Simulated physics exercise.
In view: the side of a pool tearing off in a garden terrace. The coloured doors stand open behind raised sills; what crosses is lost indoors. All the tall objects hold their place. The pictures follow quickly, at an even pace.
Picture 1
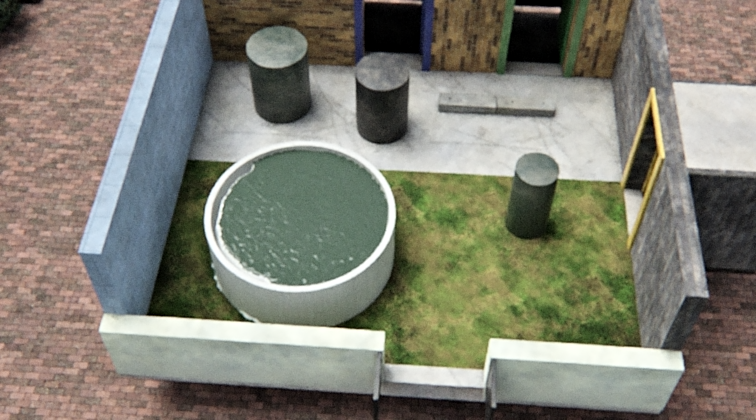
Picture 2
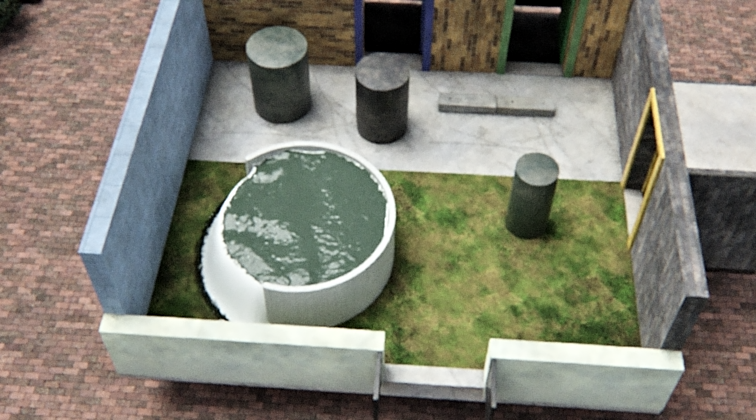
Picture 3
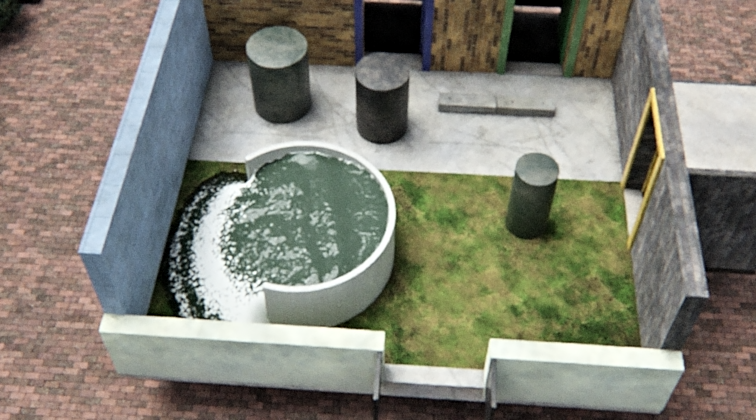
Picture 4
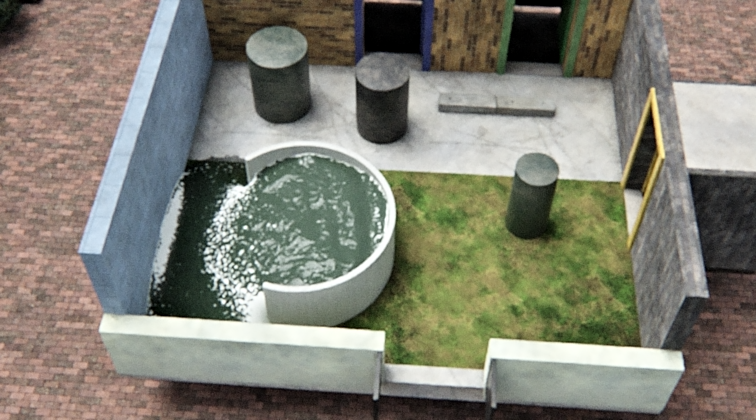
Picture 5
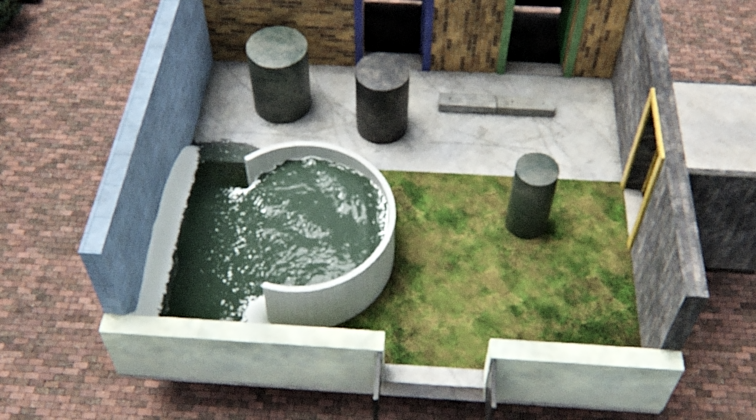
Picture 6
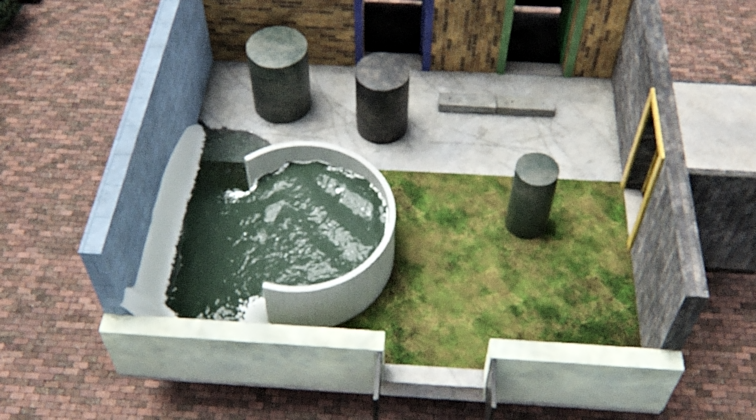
At the start, a round white pool stands full and whole on the grass of a walled terrace. Its left side tears open and water pours out, covering the grass towards the blue wall. The water then surges up against that wall and spreads back onto the pale paving, while the cylinders stay put.
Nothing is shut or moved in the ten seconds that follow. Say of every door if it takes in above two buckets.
In the end: The green door lets in a lot; the blue door admits no more than that; the yellow door lets in a lot.
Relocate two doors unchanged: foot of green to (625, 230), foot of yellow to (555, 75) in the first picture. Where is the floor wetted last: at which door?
I say the green one.
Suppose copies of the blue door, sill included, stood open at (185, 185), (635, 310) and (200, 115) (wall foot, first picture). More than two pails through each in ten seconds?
In turn: Floods, holds, takes more.
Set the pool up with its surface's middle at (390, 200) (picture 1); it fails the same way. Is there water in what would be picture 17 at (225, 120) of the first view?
Verdict: Awash.
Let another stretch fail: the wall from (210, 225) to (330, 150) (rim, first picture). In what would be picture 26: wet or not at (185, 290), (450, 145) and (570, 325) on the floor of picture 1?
One after the other: Awash, awash, dry.
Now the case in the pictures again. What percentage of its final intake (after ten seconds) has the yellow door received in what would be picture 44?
I make it 0 per cent.
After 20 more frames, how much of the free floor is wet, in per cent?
I make it 70 per cent.
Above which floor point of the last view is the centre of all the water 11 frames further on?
Around (256, 237).
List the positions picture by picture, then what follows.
In the first picture, the round pool at (301, 216) is whole and still.
In the second picture, water pours out at (217, 253) and has run to a hidden place.
In the third picture, water pours out at (218, 256) and has run to a hidden place.
In the fourth picture, water pours out at (218, 259) and has run to (231, 161).
In the fifth picture, the front is at (192, 146), out from the gap at (219, 259).
In the sixth picture, the front is at (198, 125), out from the gap at (219, 260).
A moment on, water covers 25 % of the floor; the green door not reached, the blue door not reached, the yellow door not reached.
Next, water covers 40 % of the floor; the green door not reached, the blue door wet at the sill, nothing in, the yellow door not reached.
Then, water covers 70 % of the floor; the green door not reached, the blue door wet at the sill, nothing in, the yellow door not reached.
Later, water covers 95 % of the floor; the green door under two buckets in, the blue door wet at the sill, nothing in, the yellow door wet at the sill, nothing in.
In the end, water covers 100 % of the floor; the green door over two buckets in, the blue door under two buckets in, the yellow door over two buckets in.
